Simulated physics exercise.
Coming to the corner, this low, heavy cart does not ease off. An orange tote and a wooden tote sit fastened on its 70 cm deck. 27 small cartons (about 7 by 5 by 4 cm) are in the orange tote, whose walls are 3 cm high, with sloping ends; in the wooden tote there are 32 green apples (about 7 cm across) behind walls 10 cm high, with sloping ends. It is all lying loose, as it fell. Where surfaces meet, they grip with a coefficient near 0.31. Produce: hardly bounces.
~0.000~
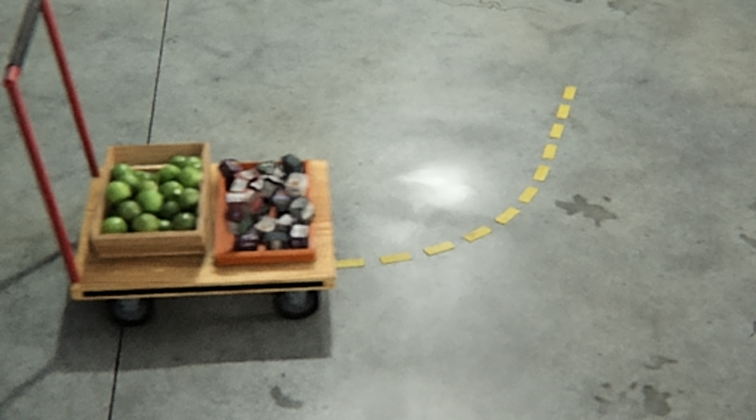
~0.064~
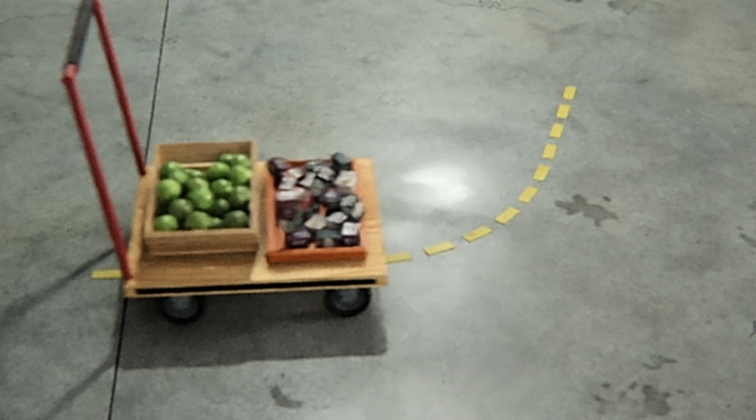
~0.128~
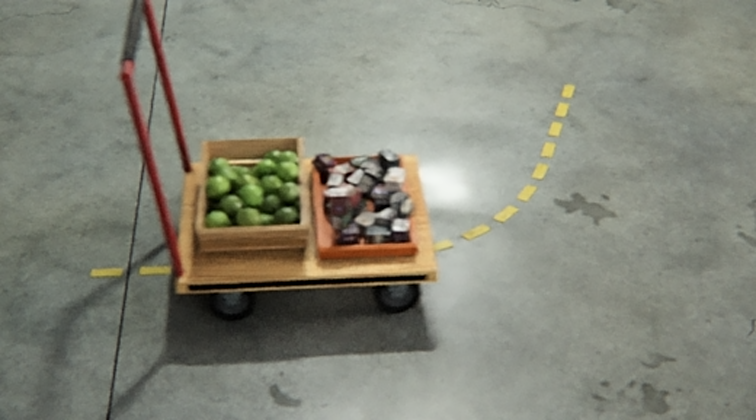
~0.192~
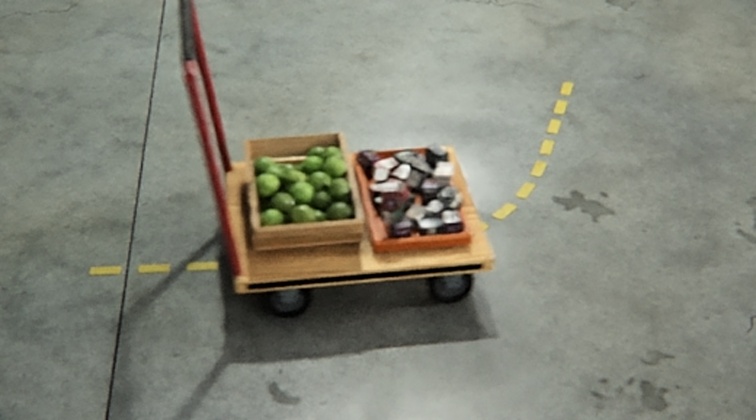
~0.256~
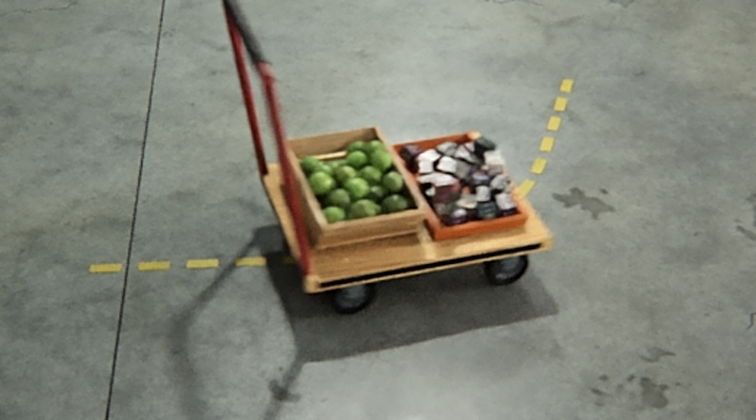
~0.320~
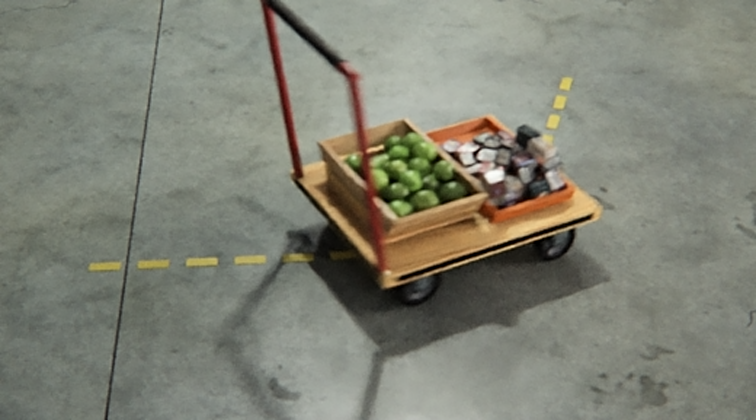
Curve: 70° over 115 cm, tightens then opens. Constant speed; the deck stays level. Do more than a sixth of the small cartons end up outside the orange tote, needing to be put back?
Yes, over a sixth do.
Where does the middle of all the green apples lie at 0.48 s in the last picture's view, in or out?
Near (512, 150).
After 0.38 s, orange tote 26 in, 1 out and wooden tote 32 in, 0 out.
After 0.48 s, orange tote 21 in, 6 out and wooden tote 32 in, 0 out.
After 0.64 s, orange tote 17 in, 10 out and wooden tote 32 in, 0 out.
When it is over (at 1.09 s), orange tote 17 in, 10 out and wooden tote 32 in, 0 out. Asked share, 10 of 27, 37 per cent.
